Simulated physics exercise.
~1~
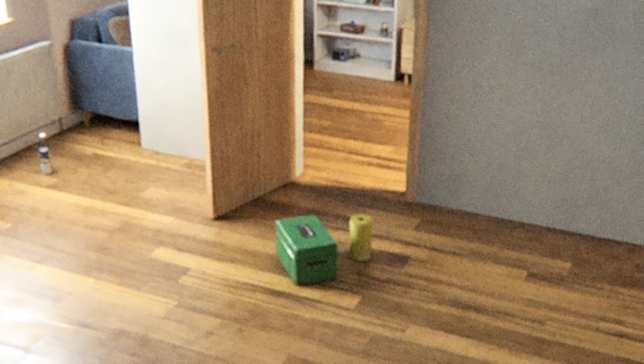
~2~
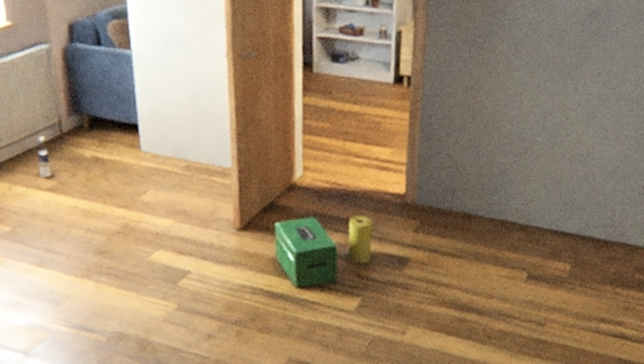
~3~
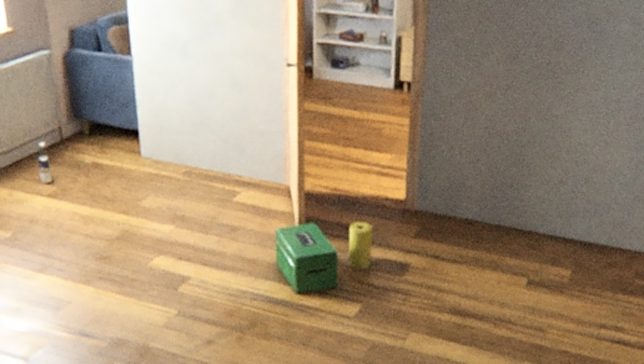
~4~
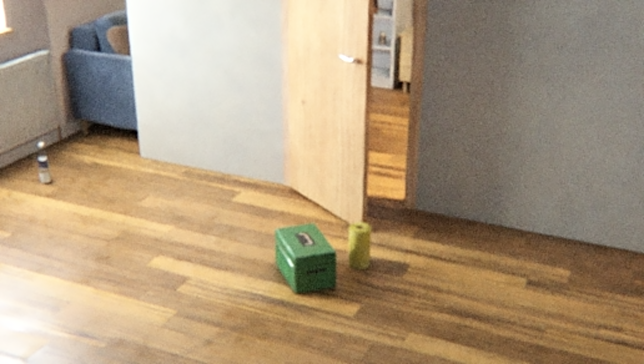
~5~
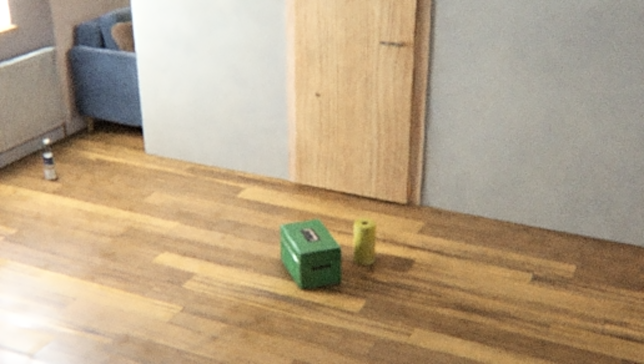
A light wooden door stands wide open into a room with a wood-plank floor, seen from a raised viewpoint that sways slightly. A green toolbox and a yellow roll sit on the floor in front of the doorway, with a blue sofa and a small bottle off to the left and white shelves visible through the opening. The door swings round from the left, turning edge-on behind the toolbox. It keeps swinging to the right, passing behind the yellow roll and covering the shelves. Finally it closes flush with the grey wall, while the toolbox and roll stay where they were.
